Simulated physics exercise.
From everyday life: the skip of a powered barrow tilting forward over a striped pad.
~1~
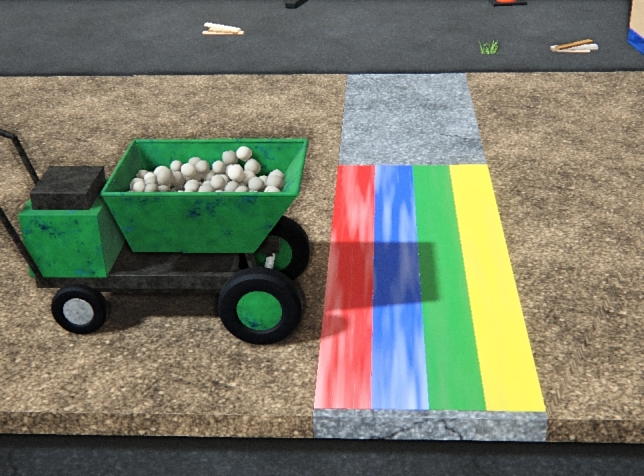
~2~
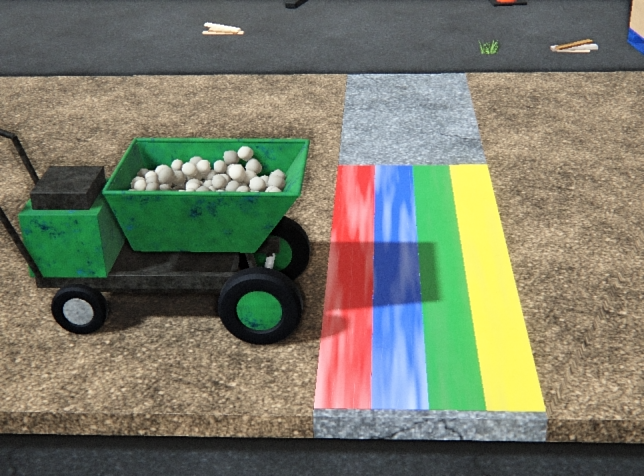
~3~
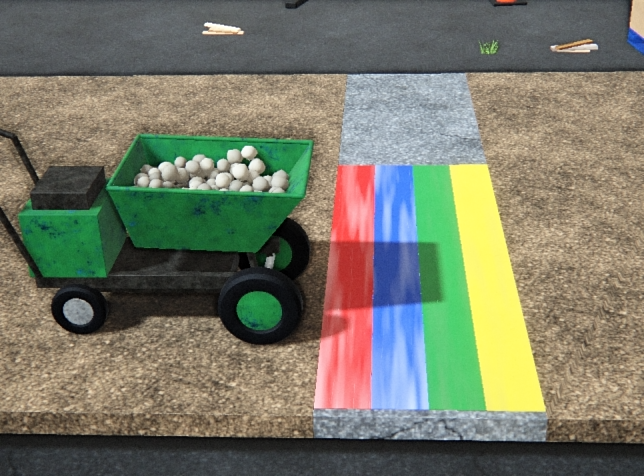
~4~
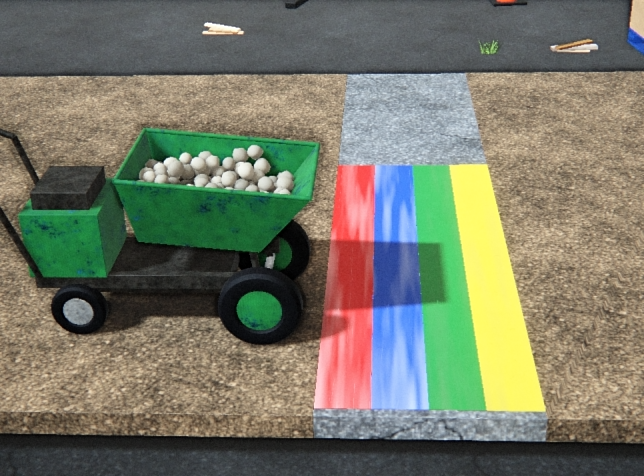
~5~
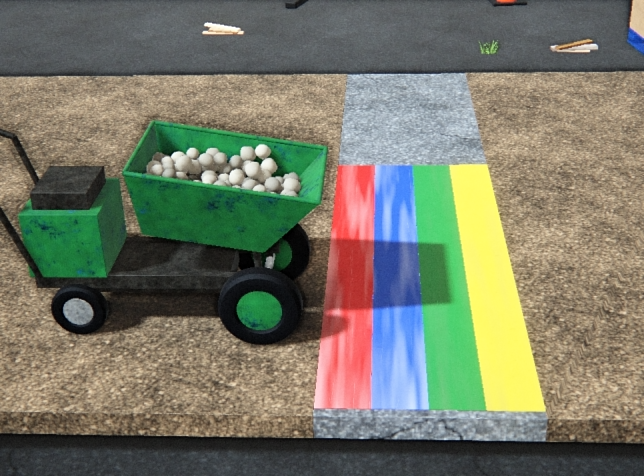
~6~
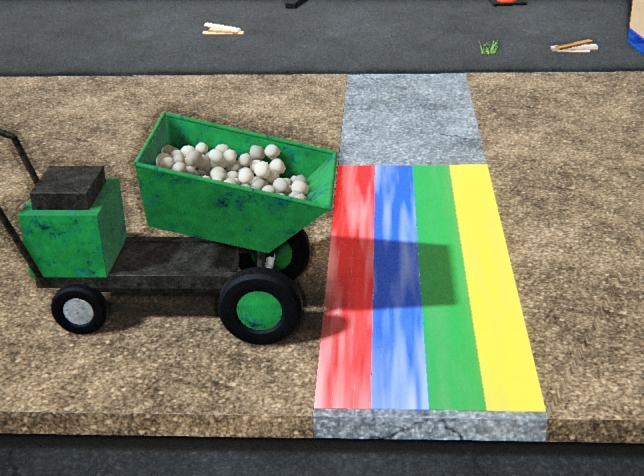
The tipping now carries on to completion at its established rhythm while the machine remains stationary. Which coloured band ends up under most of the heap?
The green one.
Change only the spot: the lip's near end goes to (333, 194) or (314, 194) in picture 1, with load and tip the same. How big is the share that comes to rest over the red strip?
About 0 percent the first time, about 0 percent the second.
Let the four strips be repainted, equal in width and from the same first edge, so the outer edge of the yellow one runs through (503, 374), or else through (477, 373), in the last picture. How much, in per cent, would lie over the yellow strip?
In order, 20 % and 20 %.
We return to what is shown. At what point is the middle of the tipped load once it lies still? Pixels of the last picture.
I'd place the middle at about (455, 305).
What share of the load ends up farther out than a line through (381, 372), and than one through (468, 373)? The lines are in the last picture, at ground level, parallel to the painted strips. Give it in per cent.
That's 80 per cent for the first and 40 per cent for the second.
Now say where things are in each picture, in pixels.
The first frame shows lip of the skip at (297, 194), level; top of the load at (192, 191), river pebbles; red strip at (345, 368); blue strip at (399, 368); green strip at (453, 369); yellow strip at (508, 370).
The second frame shows lip of the skip at (298, 195), level; top of the load at (193, 190).
The third frame shows lip of the skip at (303, 196), tipped barely; top of the load at (197, 185).
The fourth frame shows lip of the skip at (310, 199), tipped a little; top of the load at (187, 172).
The fifth frame shows lip of the skip at (319, 203), tipped a little; top of the load at (179, 180).
The sixth frame shows lip of the skip at (329, 208), tipped a little; top of the load at (188, 164); red strip at (345, 368); blue strip at (399, 368); green strip at (453, 369); yellow strip at (508, 370).
Soon after the last picture, skip tipped steeply; all in the skip.
A little later, skip tipped right over; nearly all in the skip; a small part over the blue strip; a stray few over the green strip; a stray few falling.
Later still, skip tipped right over; about a quarter in the skip; about a quarter over the blue strip; about a third over the green strip; about a quarter over the yellow strip; a small part off the paint.
By the end, skip tipped right over; about a quarter in the skip; none over the red strip; about a quarter over the blue strip; about a third over the green strip; about a quarter over the yellow strip; a small part off the paint.
